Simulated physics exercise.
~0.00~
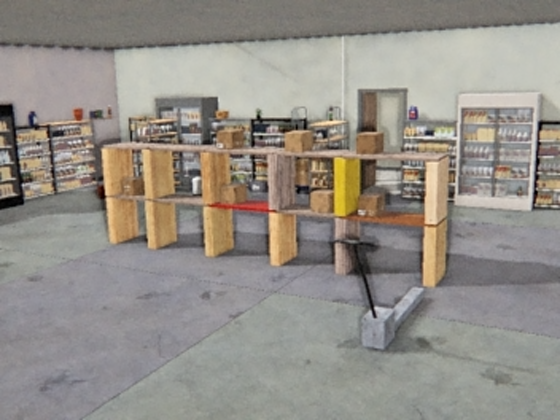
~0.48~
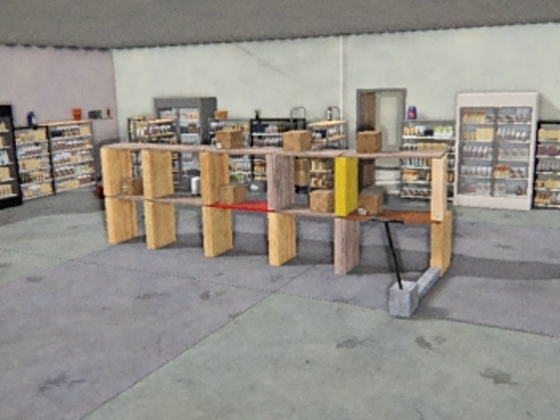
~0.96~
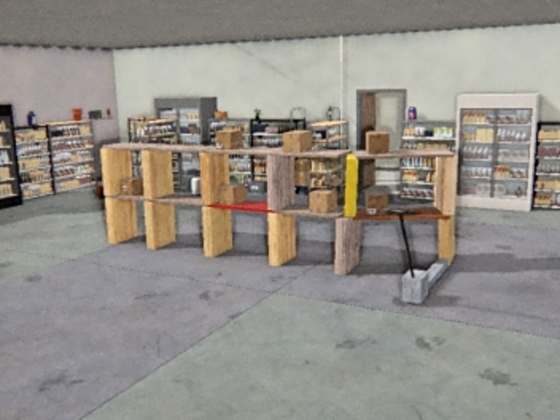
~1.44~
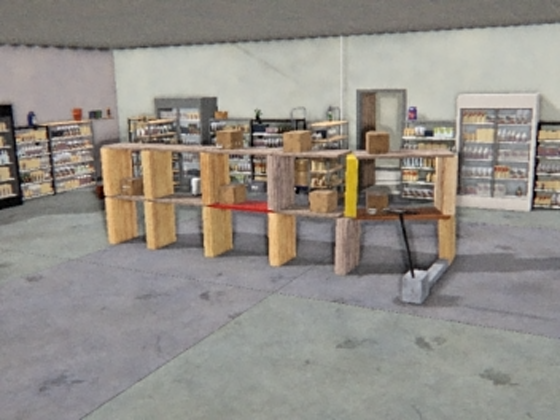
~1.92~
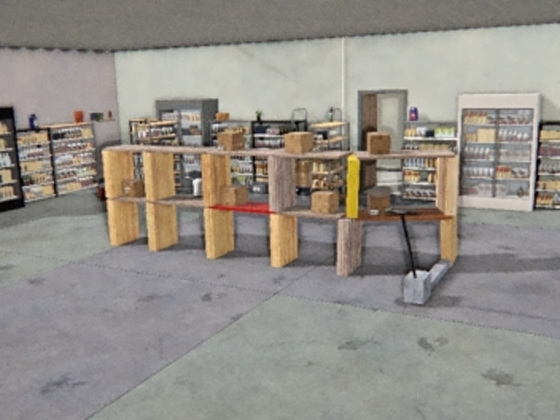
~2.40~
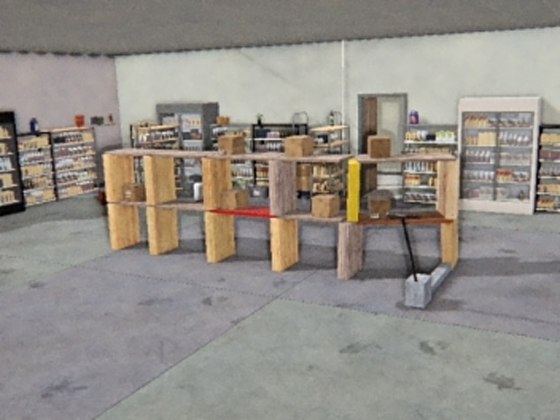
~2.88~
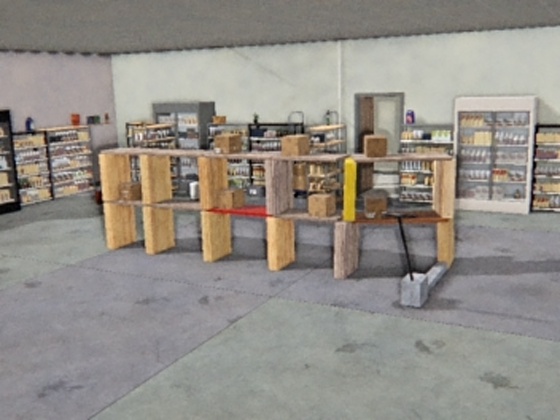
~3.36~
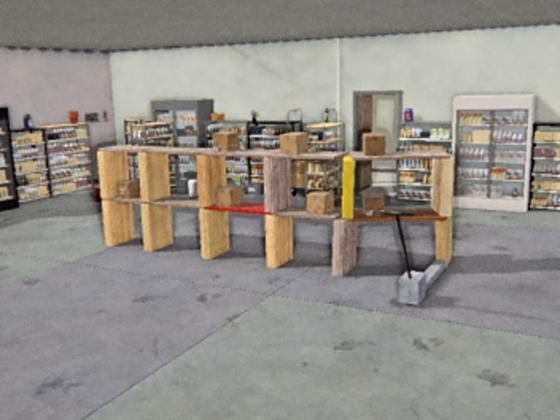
A gray jack slides right into the shelving's end upright, knocking it away, yet the shelves stand.
